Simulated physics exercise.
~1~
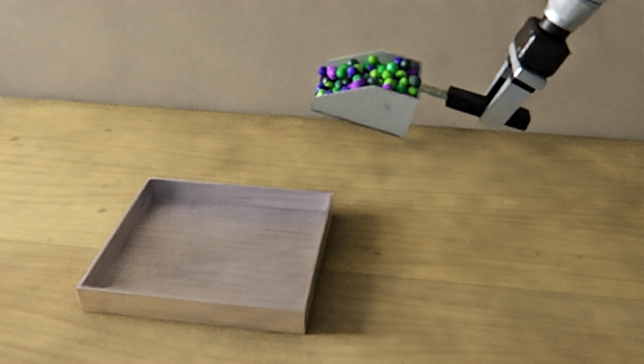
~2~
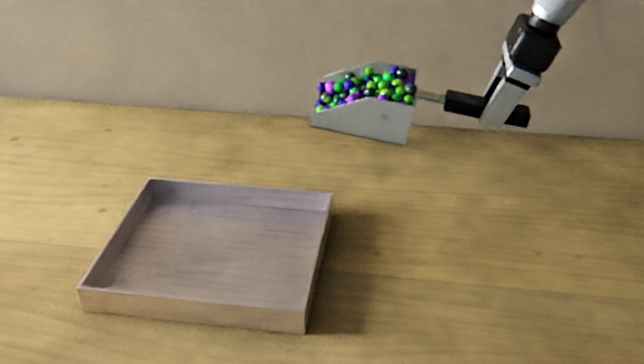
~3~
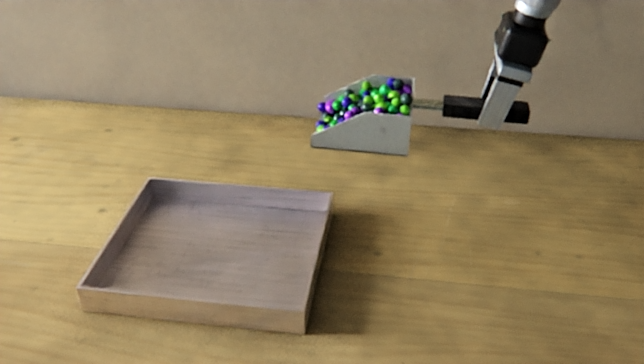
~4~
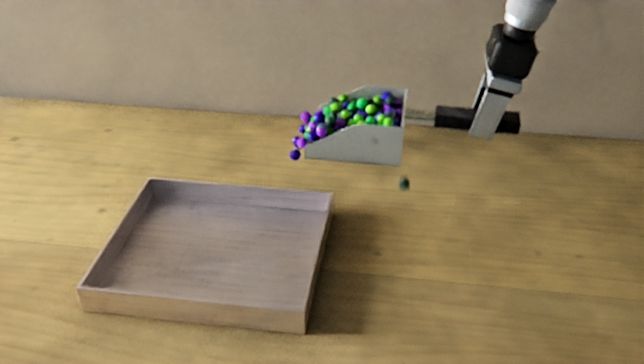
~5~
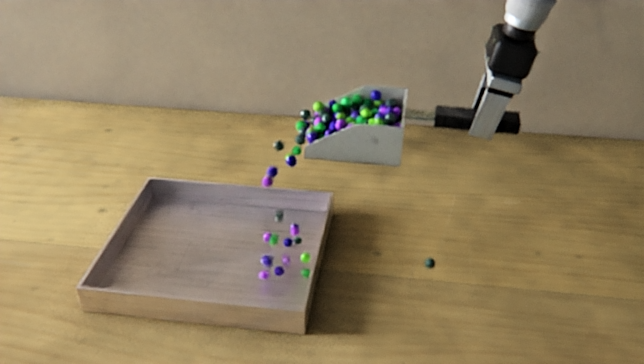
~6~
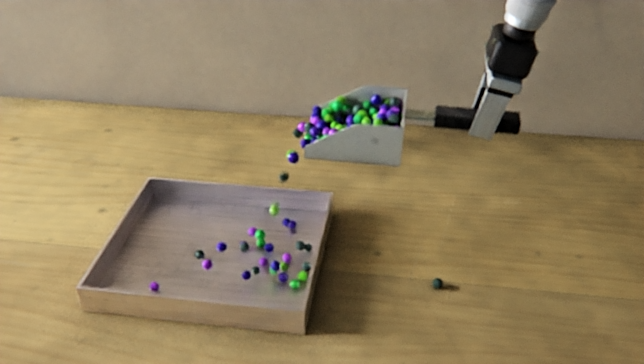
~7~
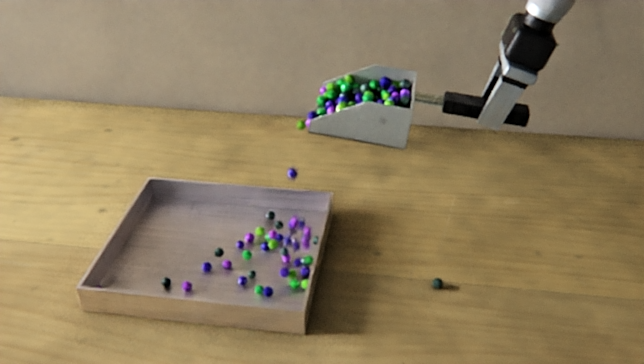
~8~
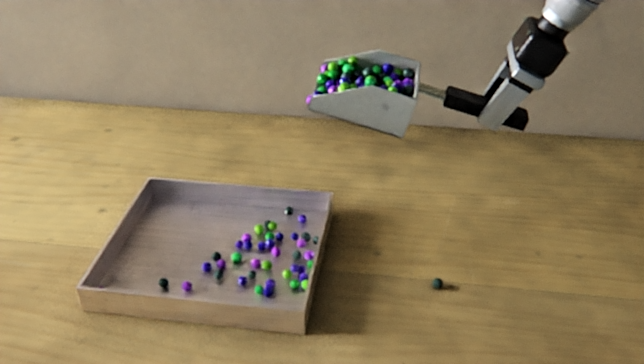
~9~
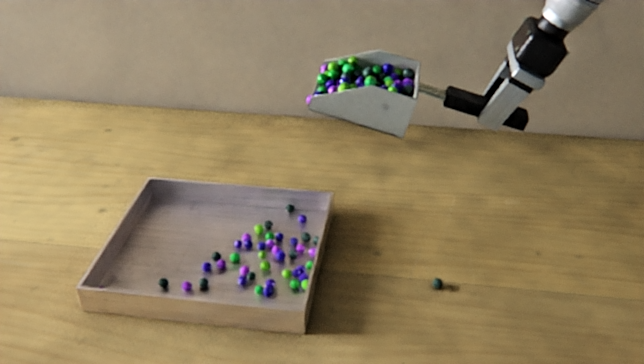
A robotic gripper at the upper right holds a pale grey scoop heaped with green, purple, blue and dark round sweets above a wooden table, seen from a fixed, slightly raised view against a plain beige wall. An empty, shallow wooden tray sits at the lower left. The scoop lowers and levels out, then shifts slightly left as sweets spill from its open front. Most of the falling ones scatter in the tray, while a single dark one lands on the table to the right. The arm rises and tips the scoop back, stopping the flow. It finally holds still, with the scoop still well filled and a small scattering in the tray's right side.
